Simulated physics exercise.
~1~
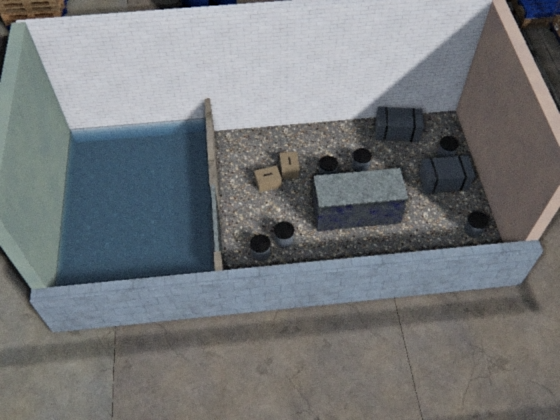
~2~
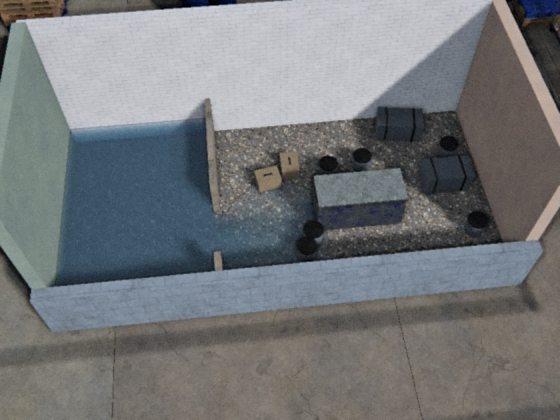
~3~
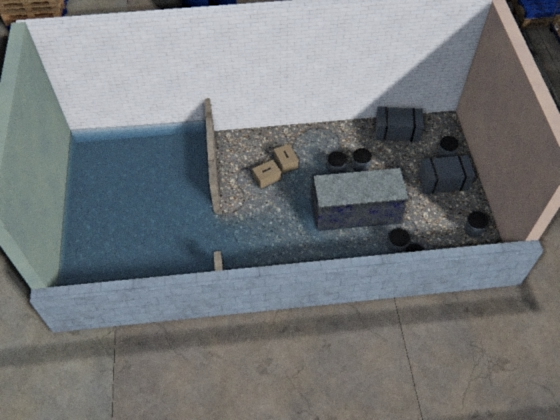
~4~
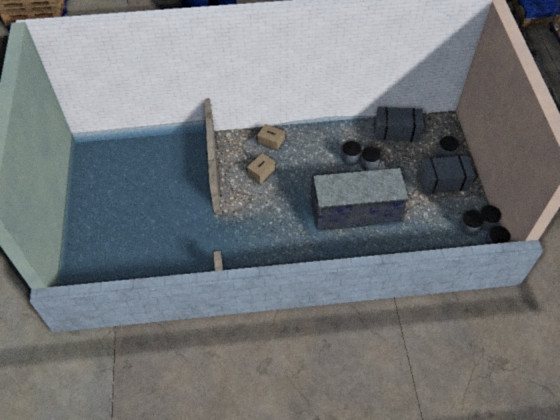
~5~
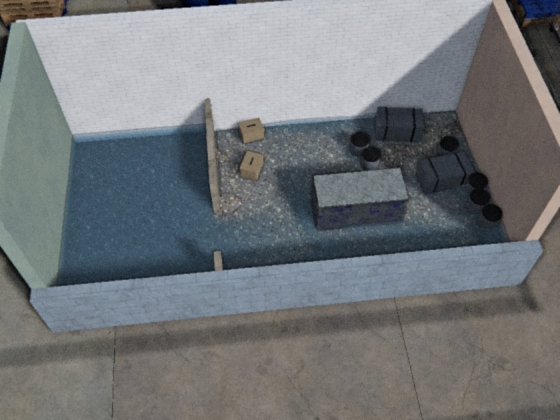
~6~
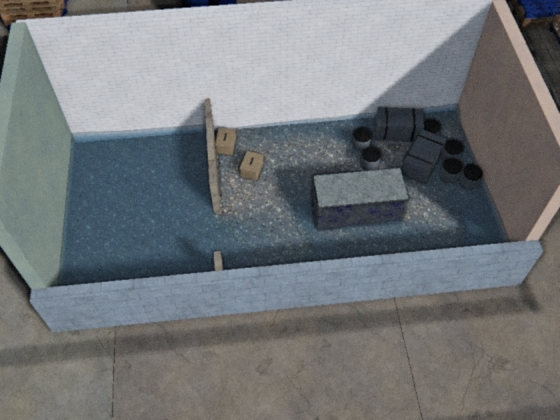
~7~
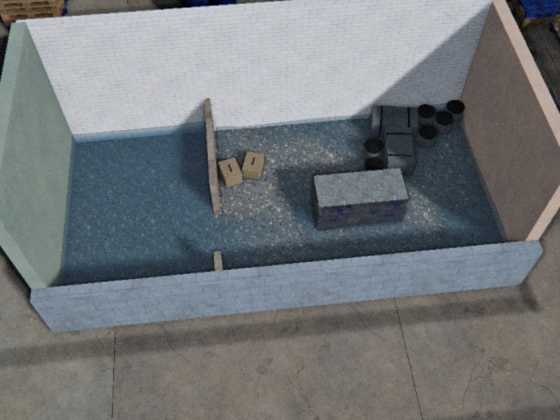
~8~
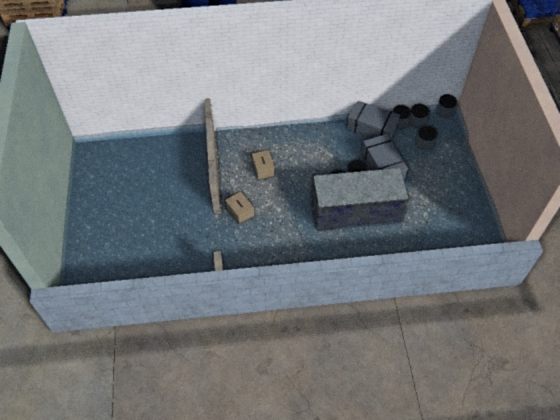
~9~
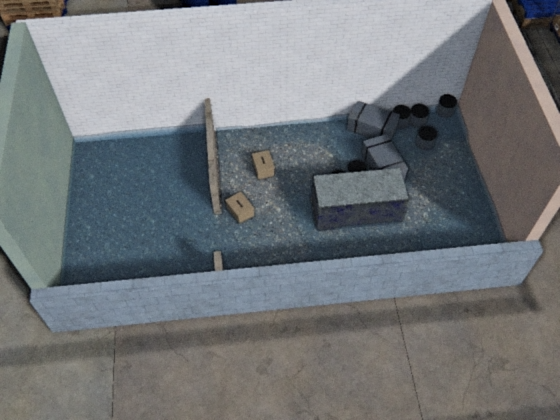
Blue water fills the left compartment of a walled enclosure seen from high above, held behind a thin partition with a pale wall at the back. On the dry, speckled floor to the right sit two tan boxes, dark round tubs, two dark grey trunks and a large grey-topped block. Part of the partition opens near the front, and water spreads across the floor, sweeping the front tubs right past the block. The tubs and trunks then bunch up and swing toward the back, while the boxes drift left to the partition, then forward. Finally everything rests in shallow water, the block unmoved.
